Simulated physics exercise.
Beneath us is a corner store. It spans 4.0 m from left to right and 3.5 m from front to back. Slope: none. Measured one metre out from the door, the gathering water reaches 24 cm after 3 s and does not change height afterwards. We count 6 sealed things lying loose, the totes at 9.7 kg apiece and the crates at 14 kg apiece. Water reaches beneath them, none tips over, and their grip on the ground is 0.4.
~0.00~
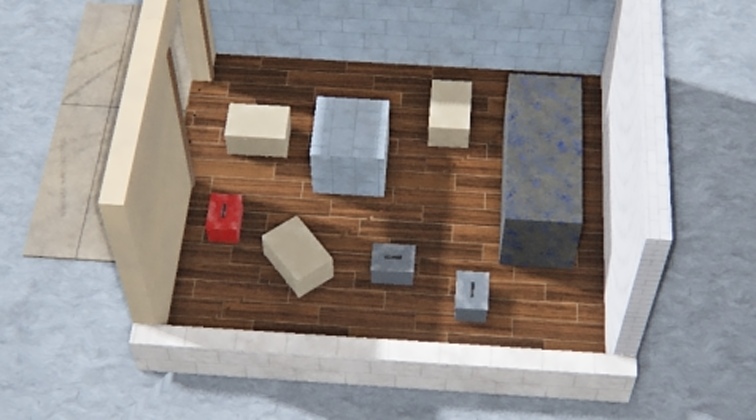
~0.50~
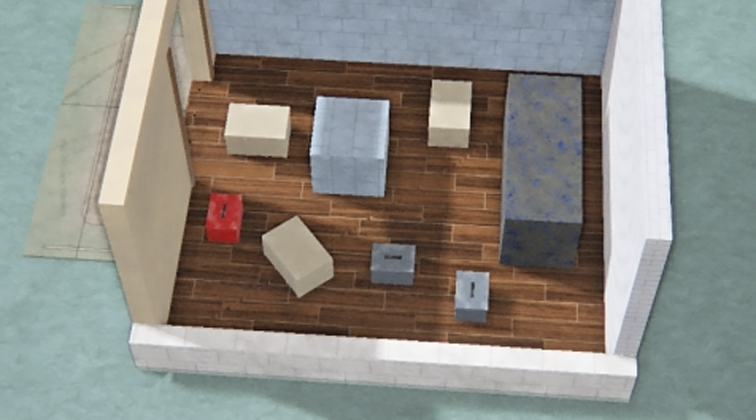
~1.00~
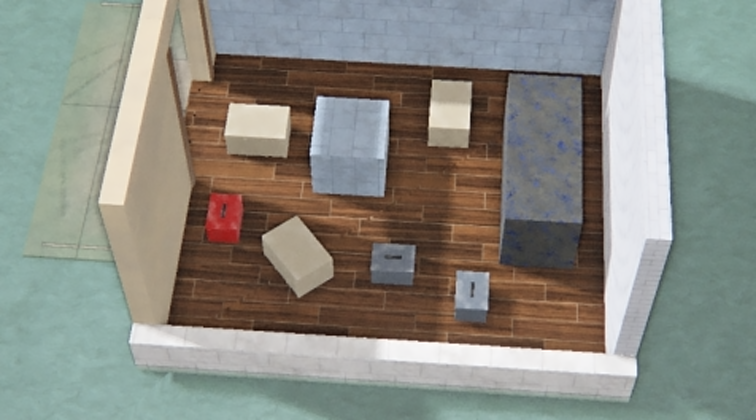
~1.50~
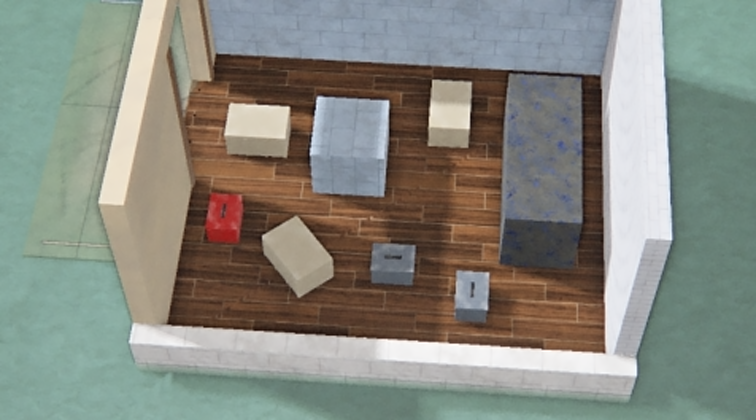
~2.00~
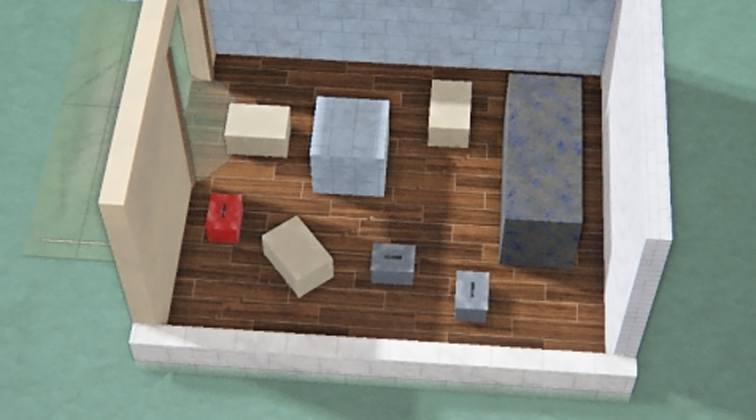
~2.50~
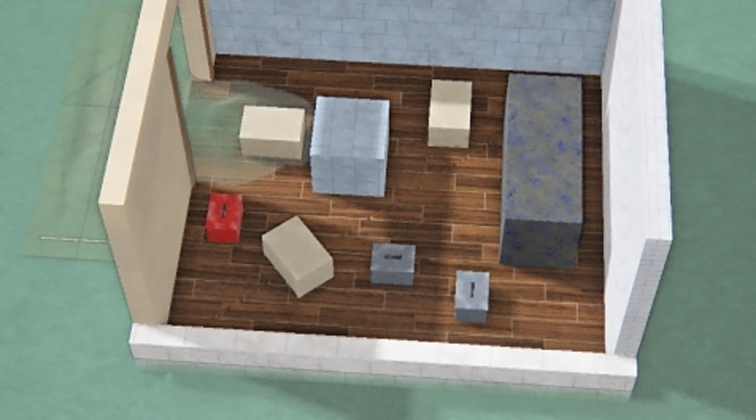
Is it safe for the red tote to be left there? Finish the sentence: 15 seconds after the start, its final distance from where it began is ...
Between a quarter metre and a metre.
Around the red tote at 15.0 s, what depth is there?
I'd say around 17 cm.
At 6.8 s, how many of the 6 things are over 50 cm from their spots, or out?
By that point, 2.
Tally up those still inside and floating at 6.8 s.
At that moment 2.
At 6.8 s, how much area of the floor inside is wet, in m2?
About 12 m2.
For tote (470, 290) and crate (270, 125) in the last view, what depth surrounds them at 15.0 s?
Roughly 19 and 17 cm.
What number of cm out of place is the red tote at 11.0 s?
Shift by then: About 40 cm.
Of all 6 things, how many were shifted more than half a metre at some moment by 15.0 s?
The total is 6.
After 3.5 s the red tote is near (224, 211), 0.0 m from its start, aground; 0 afloat.
After 6.8 s the red tote is near (224, 211), 0.0 m from its start, aground; 2 afloat.
After 11.0 s the red tote is near (258, 182), 0.4 m from its start, afloat; 6 afloat.
After 15.0 s the red tote is near (229, 141), 0.8 m from its start, afloat; 6 afloat.
